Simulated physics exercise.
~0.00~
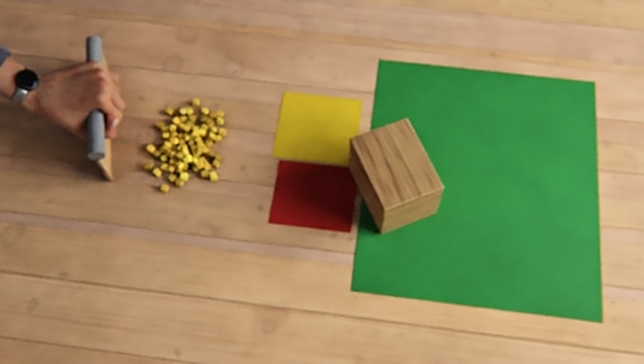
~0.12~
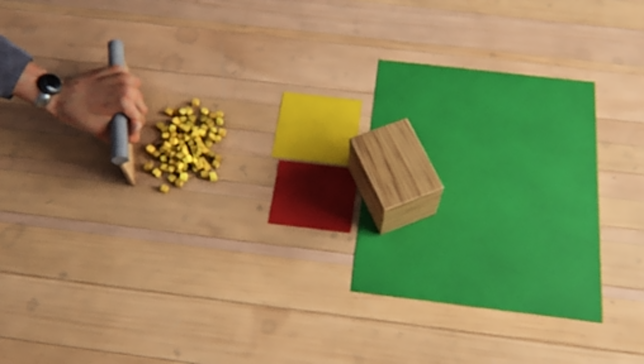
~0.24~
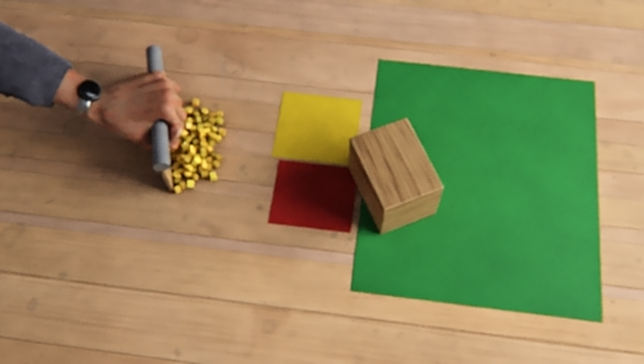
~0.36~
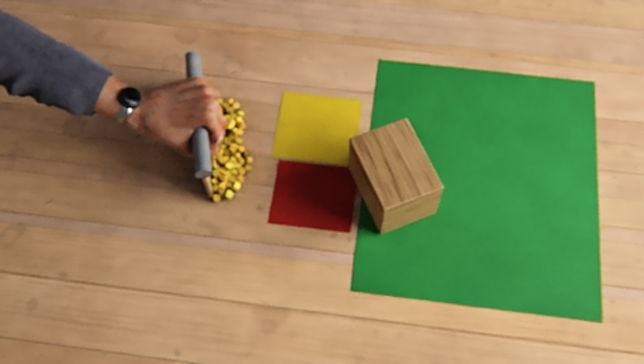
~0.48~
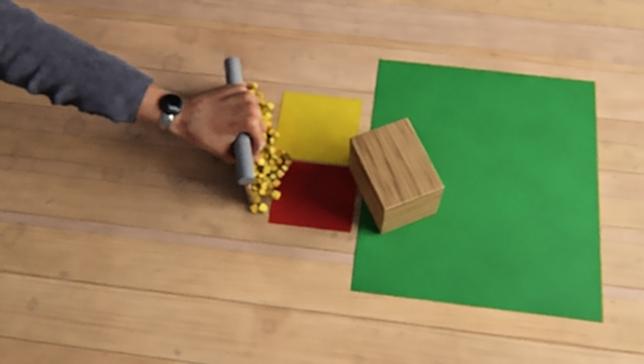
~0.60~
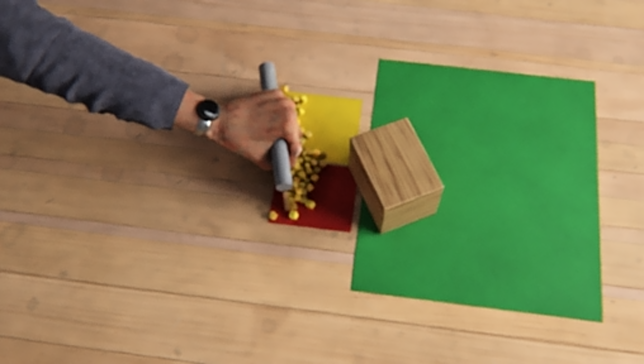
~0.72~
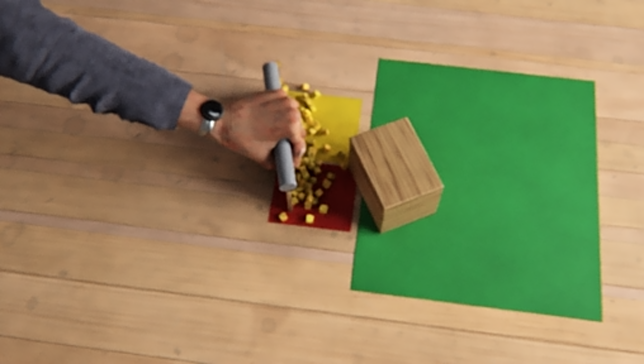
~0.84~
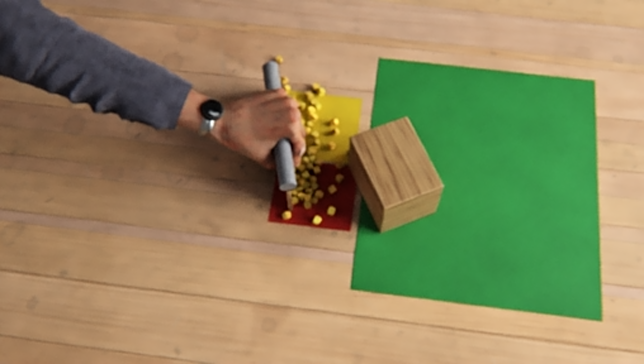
A hand pushes yellow cubes rightward with a scraper, leaving most on red and yellow mats.
